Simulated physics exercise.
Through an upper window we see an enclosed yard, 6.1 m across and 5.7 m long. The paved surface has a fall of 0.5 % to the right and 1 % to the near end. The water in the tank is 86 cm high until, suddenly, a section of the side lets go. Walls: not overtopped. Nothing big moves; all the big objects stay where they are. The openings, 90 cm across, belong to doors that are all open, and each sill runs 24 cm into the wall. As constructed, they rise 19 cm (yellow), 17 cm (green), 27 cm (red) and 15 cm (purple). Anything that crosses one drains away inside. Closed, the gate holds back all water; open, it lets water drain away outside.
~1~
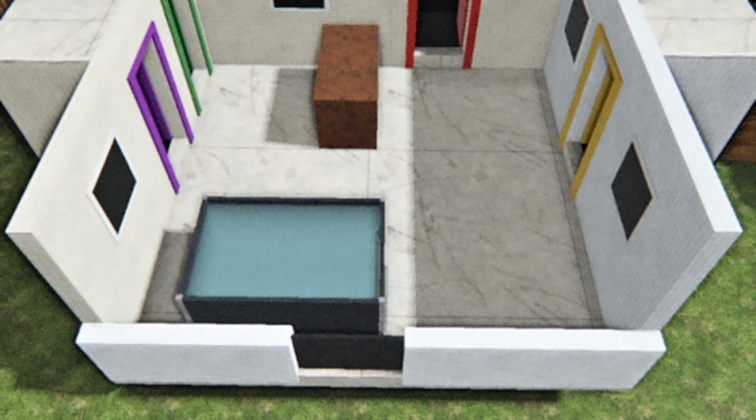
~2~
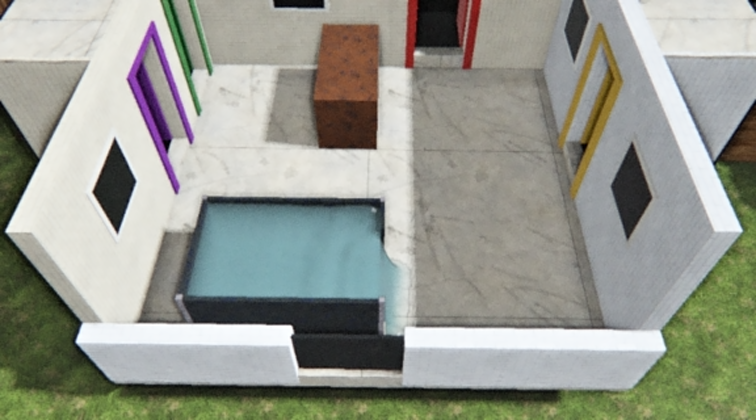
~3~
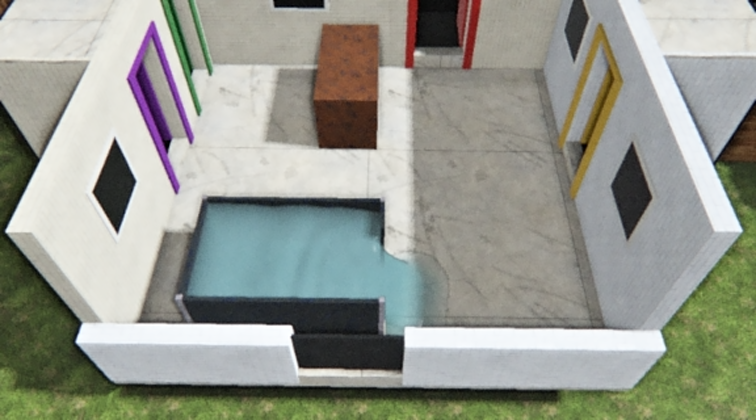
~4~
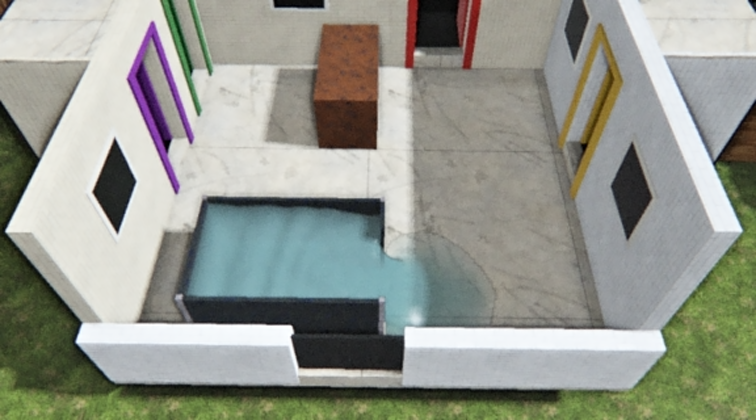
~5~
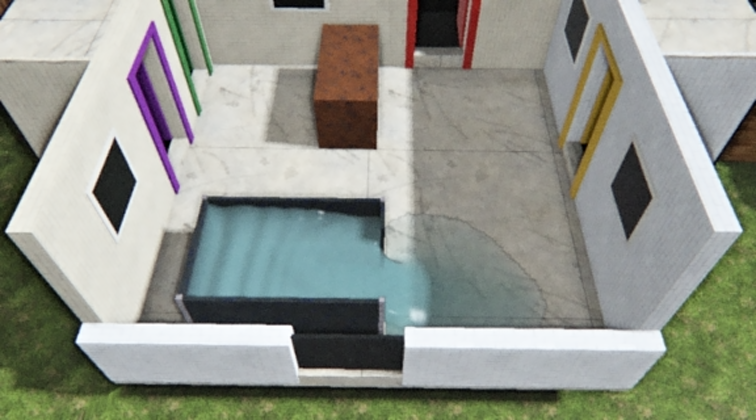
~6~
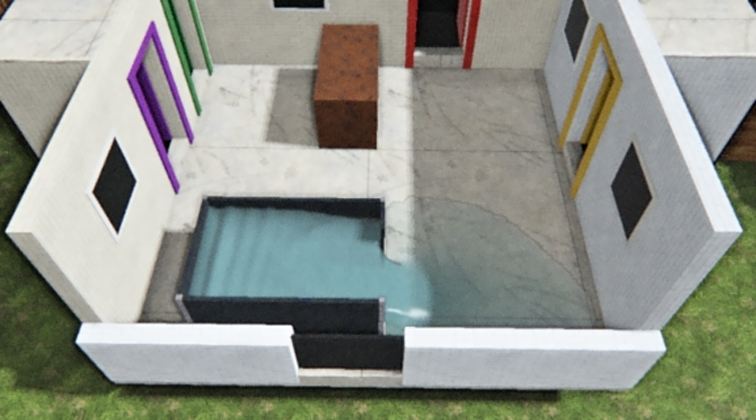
Water pouring from the open right side of a dark-walled tank and spreading rightward across the paved floor of a walled yard.
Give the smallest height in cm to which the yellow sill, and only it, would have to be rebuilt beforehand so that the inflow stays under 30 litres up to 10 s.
Roughly 12 cm.
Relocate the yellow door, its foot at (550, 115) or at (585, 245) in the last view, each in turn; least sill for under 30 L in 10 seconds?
First place around 15 cm, second around 26 cm.
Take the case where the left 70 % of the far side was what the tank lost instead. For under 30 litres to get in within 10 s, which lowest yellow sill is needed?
Minimum height: Approx. 8.0 cm.
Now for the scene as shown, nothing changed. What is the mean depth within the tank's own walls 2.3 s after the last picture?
Around 31 cm deep on average.
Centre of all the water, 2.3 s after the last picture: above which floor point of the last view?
Roughly (438, 252).
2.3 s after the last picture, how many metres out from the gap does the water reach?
Front distance: Approx. 5.6 m.
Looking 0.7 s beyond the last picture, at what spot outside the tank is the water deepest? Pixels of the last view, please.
About (599, 348).
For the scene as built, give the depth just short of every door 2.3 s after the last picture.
Depths in cm: Yellow 17, green 0, red 0, purple 0.
Then, 0.7 s after the last picture water covers 25 % of the floor, deepest (64 cm) near (599, 348); it has not reached the yellow door.
Then, 2.3 s after the last picture water covers 45 % of the floor, deepest (38 cm) near (593, 322); 17 cm at the yellow door, 0 litres in over its 19 cm sill.
Then, 9.3 s after the last picture water covers 95 % of the floor, deepest (20 cm) near (131, 354); 10 cm at the yellow door, 1 litre in over its 19 cm sill.
At the yellow door as built, the water peaked near 19 cm, 7.7 s after the last picture.
Run again over the same 10 s with other heights there, 40 litres in over 11 cm, 21 litres over 13 cm. The limit of 30 litres is kept from about 12 cm up.
